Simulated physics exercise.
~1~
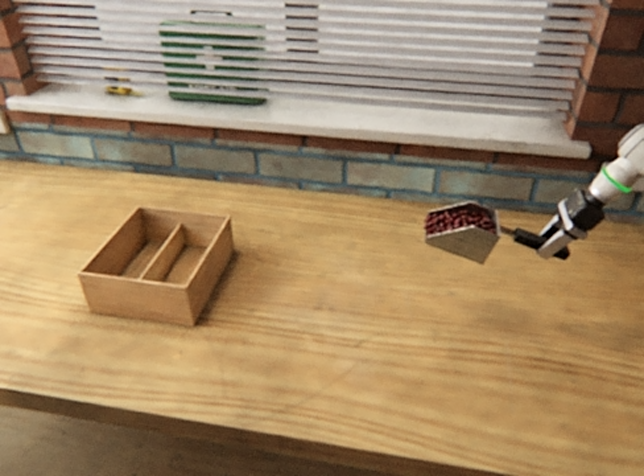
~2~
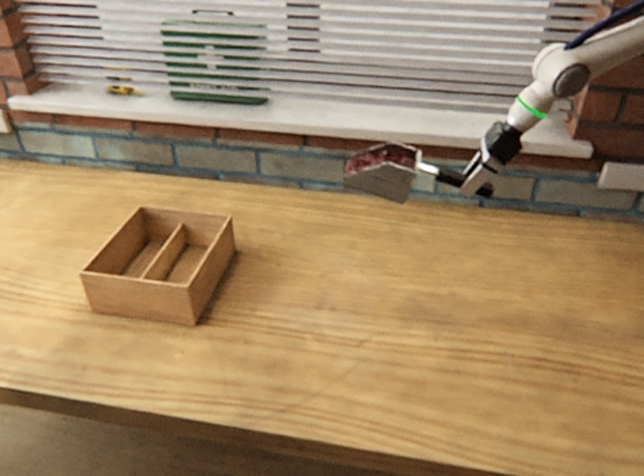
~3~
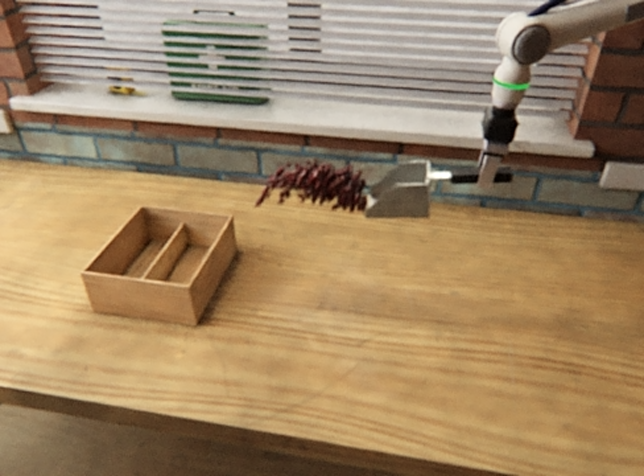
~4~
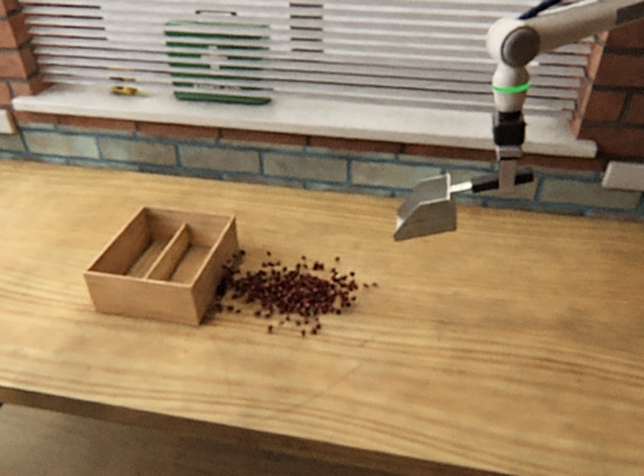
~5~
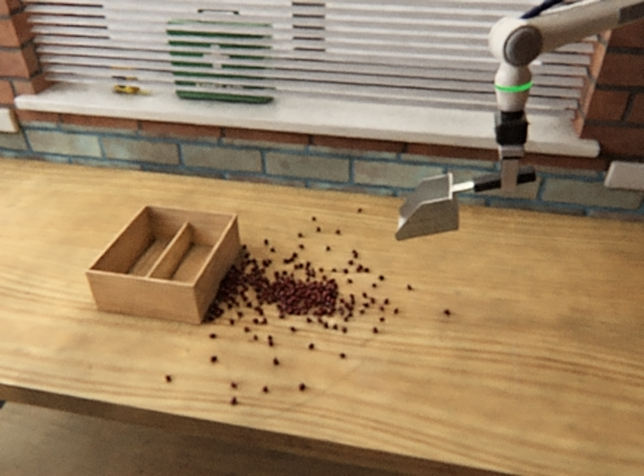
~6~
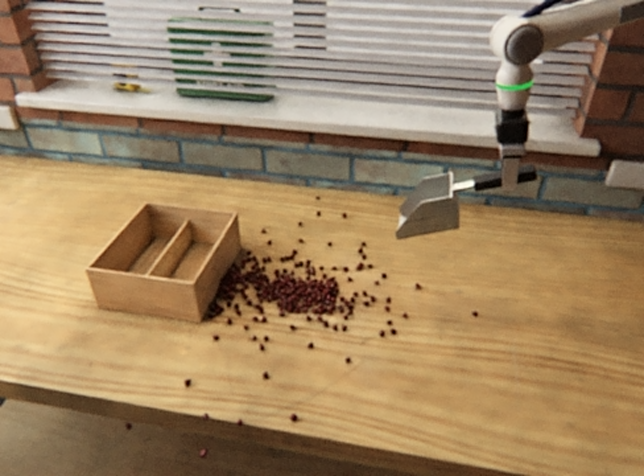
At first, a robot arm holds a metal scoop heaped with dark red beans above the right side of a wooden table, with an open, divided wooden box standing to the left. The arm carries the scoop up and to the left, toward the box. It then tips the scoop forward, and the beans pour out to the left in a loose stream. They fall short of the box and land in a pile beside its right wall. Beans scatter across the tabletop, and a few drop past the front edge. The empty scoop stays tilted in the air, and the box remains empty.
